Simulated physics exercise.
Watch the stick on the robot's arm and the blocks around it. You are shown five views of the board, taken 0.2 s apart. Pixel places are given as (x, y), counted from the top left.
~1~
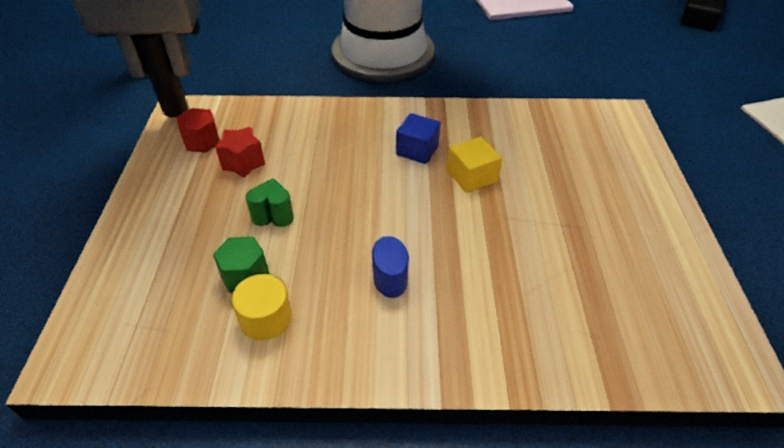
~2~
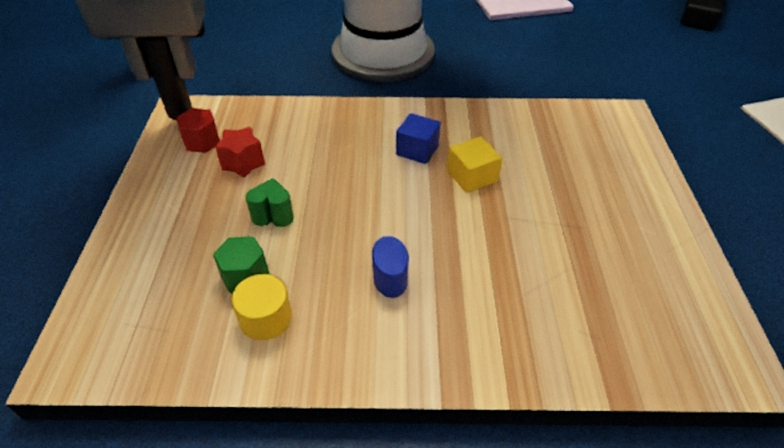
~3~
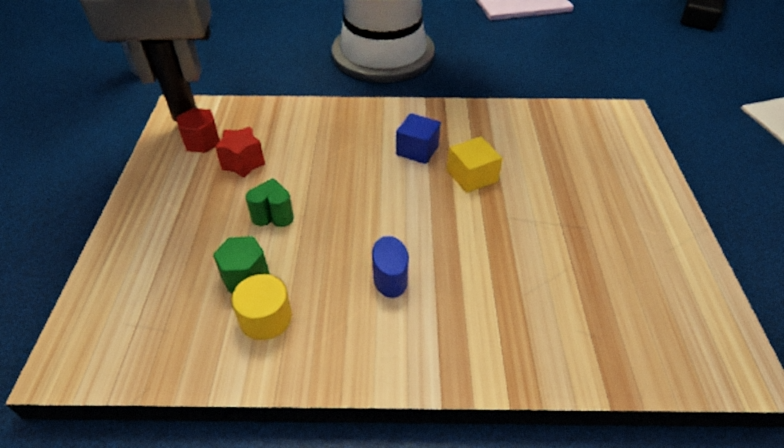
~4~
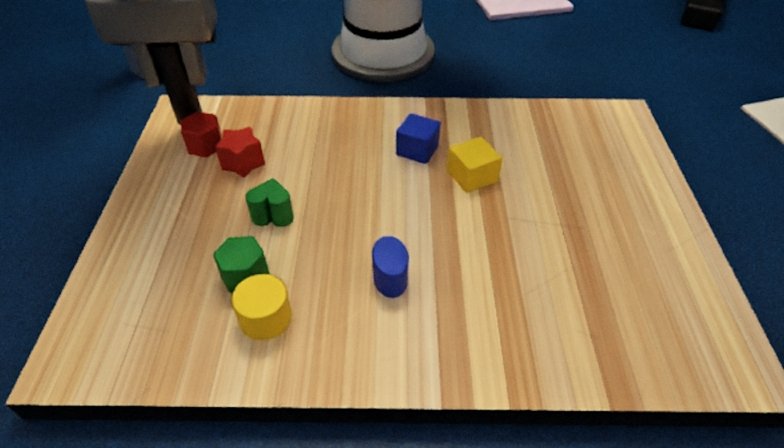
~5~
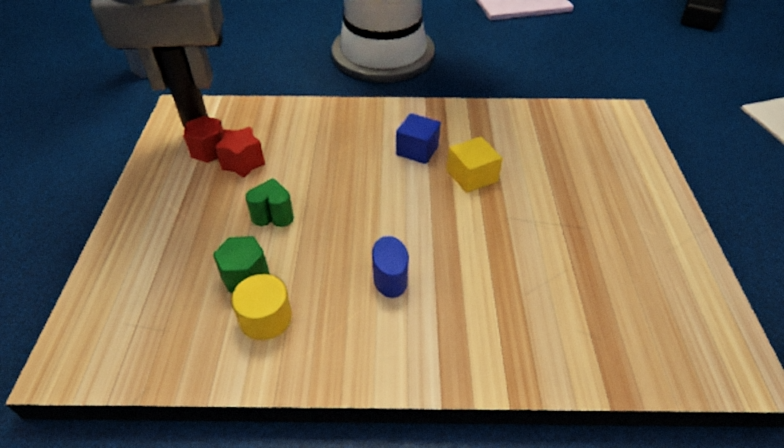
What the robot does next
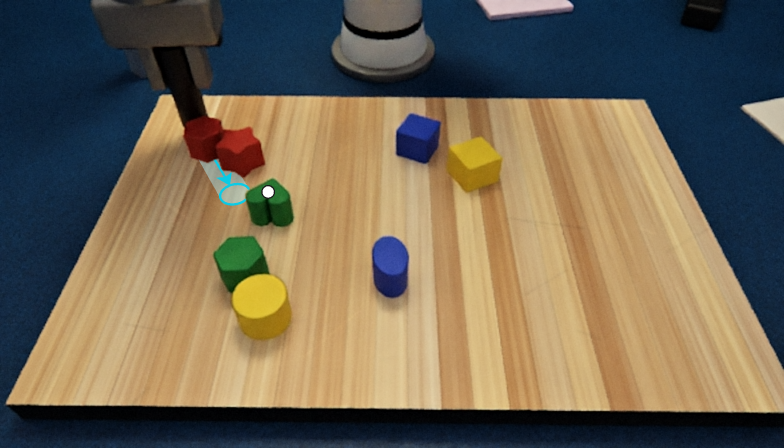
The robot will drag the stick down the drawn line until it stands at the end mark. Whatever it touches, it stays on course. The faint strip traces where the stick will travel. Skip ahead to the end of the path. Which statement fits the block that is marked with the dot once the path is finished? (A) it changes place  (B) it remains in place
That would be A.
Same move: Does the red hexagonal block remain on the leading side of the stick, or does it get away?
My prediction: In front.
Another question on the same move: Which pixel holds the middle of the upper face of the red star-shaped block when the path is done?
Most likely (267, 152).
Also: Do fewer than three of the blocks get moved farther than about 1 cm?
No, that is not what happens.
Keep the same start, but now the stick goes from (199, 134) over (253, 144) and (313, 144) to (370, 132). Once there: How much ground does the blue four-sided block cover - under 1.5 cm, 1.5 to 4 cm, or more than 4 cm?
Its displacement is below 1.5 cm.
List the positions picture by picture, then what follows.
The first picture shows tip of the stick at (176, 110), middles of tops, red hexagonal block at (195, 118), red star-shaped block at (237, 139), green heart at (268, 192).
The second picture shows stick at (180, 113), nothing pushed.
The third picture shows stick at (185, 116), nothing pushed.
The fourth picture shows stick at (190, 119), red hexagonal block at (198, 122).
The fifth picture shows stick at (196, 123), red hexagonal block at (202, 126), red star-shaped block at (237, 139), green heart at (268, 192).
The line goes straight from (199, 134) to (235, 194); the dot is on the green heart.
The first path, step by step. One third of the way, stick at (207, 142); red hexagonal block at (216, 146); red star-shaped block at (253, 147).
Two thirds of the way, stick at (219, 162); red hexagonal block at (231, 167); red star-shaped block at (266, 152), turned 30° anticlockwise.
At the end, stick at (232, 183); red hexagonal block at (244, 190); red star-shaped block at (267, 152), turned 40° anticlockwise; green heart at (277, 201), turned 15° anticlockwise.
